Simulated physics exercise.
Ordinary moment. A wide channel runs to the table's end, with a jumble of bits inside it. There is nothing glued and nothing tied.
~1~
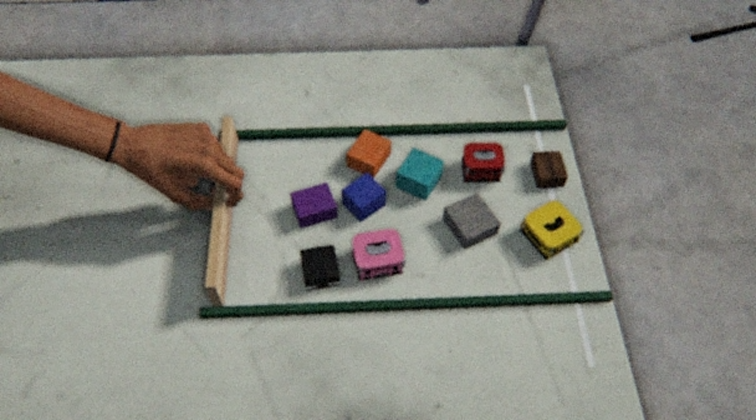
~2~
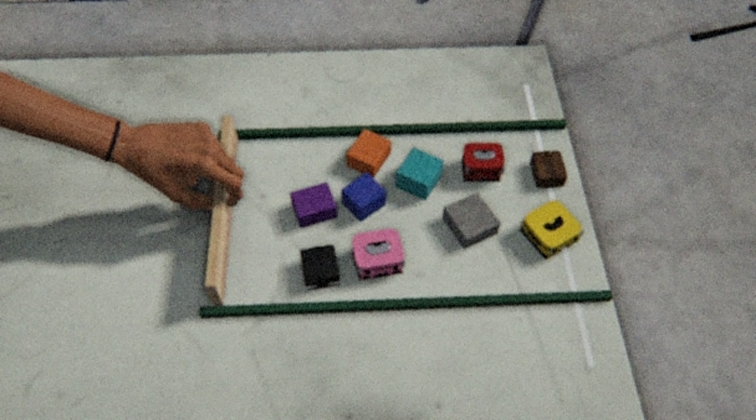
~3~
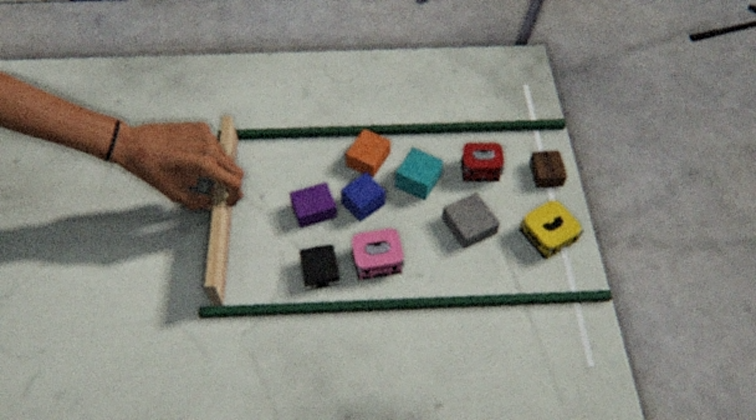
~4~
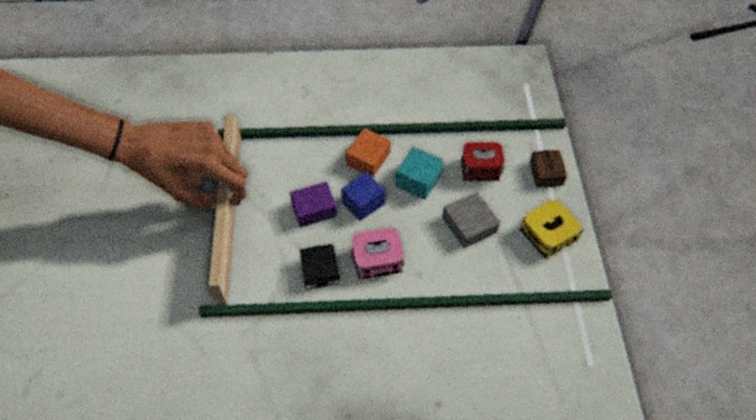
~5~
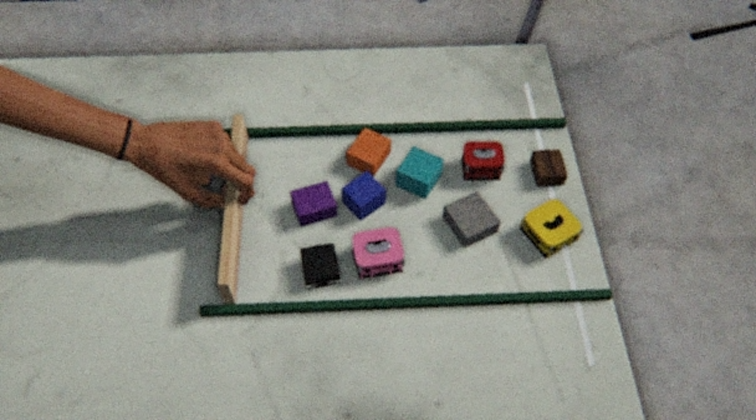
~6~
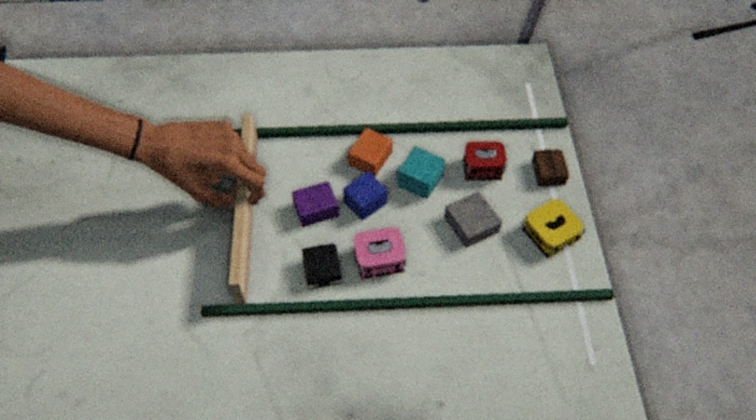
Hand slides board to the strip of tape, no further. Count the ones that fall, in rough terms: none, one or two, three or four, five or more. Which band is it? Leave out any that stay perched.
The band is five or more.
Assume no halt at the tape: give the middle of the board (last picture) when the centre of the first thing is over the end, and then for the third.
At (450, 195) for the first, at (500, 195) for the third.
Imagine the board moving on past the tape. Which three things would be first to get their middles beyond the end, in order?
They are the yellow case, then the brown box, then the grey block.
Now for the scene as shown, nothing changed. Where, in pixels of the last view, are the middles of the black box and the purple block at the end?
The black box at (588, 257), the purple block at (577, 200).
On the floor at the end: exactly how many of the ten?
That totals 7.
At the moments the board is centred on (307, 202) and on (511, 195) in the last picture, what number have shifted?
I count 3 first and 10 after.
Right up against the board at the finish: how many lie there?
Total: 3.
A little later, none off yet; brown box at rest near (550, 168); yellow case at rest near (552, 228); red case at rest near (484, 161).
Next, none off yet; brown box at rest near (550, 168); yellow case shifted a little near (570, 229); red case shifted a little near (505, 162).
Later still, two off so far; brown box dropping near (599, 221); yellow case dropping near (595, 328); red case shifted well along near (581, 163).
When it is over, the number that fall off is five or more; down, blue block, pink case, turquoise block, grey block, red case, yellow case and brown box.
